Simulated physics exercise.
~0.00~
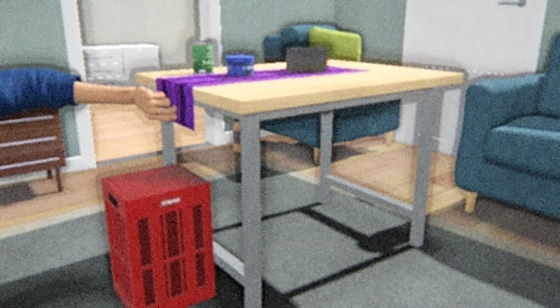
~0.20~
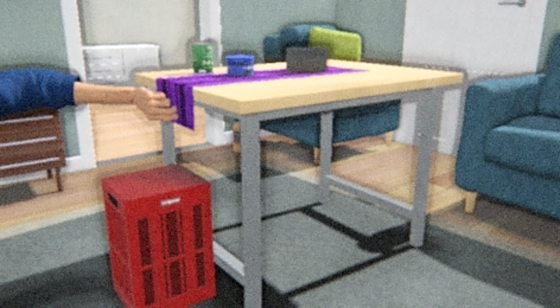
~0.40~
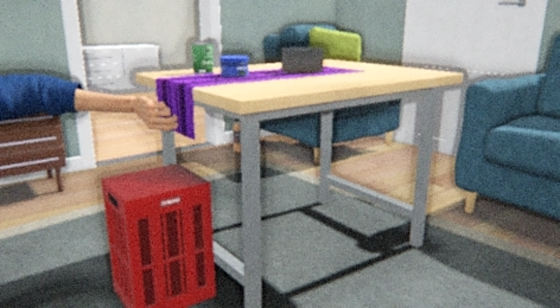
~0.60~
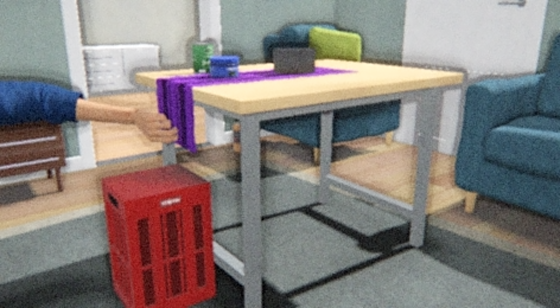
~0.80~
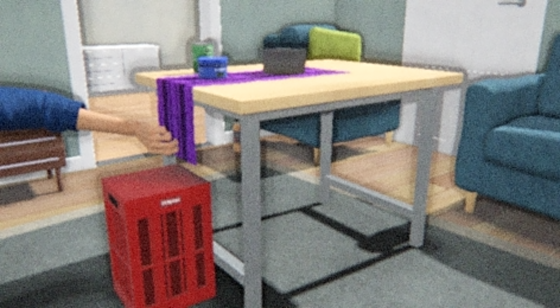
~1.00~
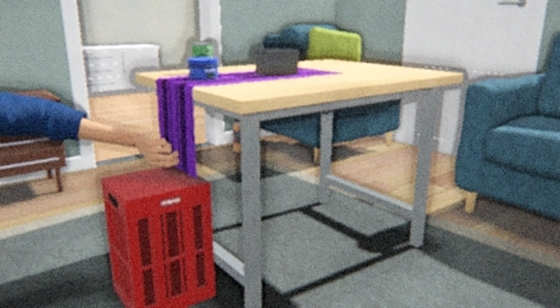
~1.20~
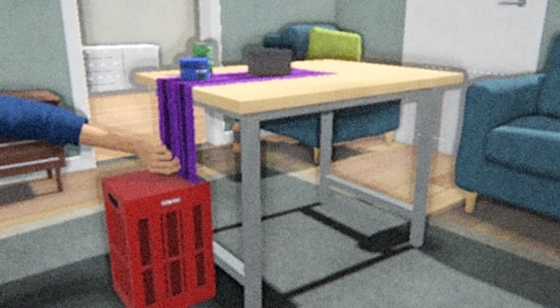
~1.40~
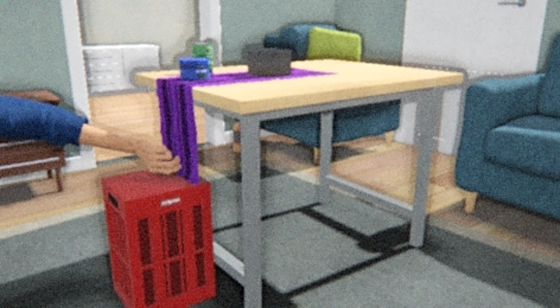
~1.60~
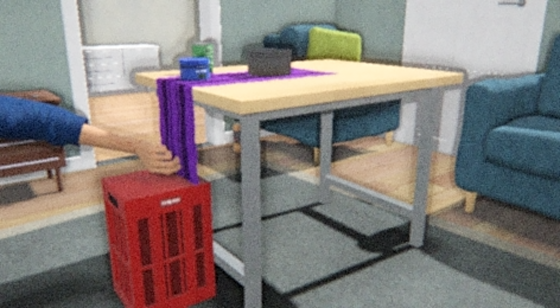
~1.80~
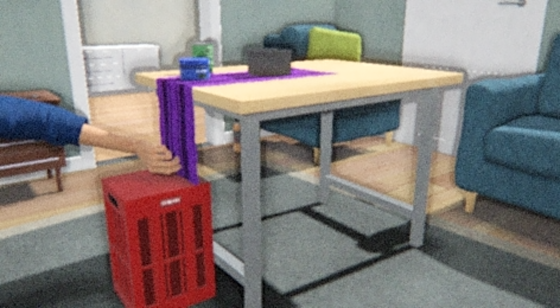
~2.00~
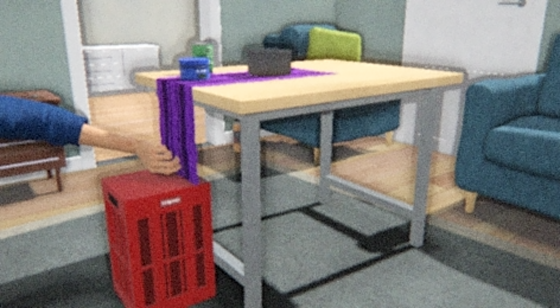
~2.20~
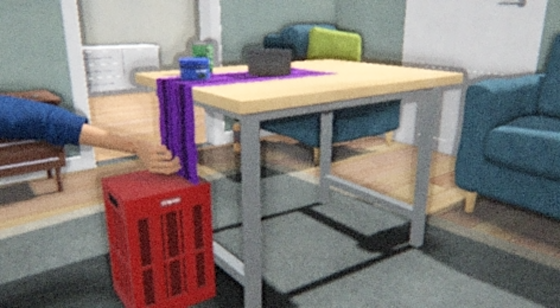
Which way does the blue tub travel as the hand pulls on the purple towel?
The blue tub moves to the left, carried along with the towel towards the end of the table where the hand is pulling.
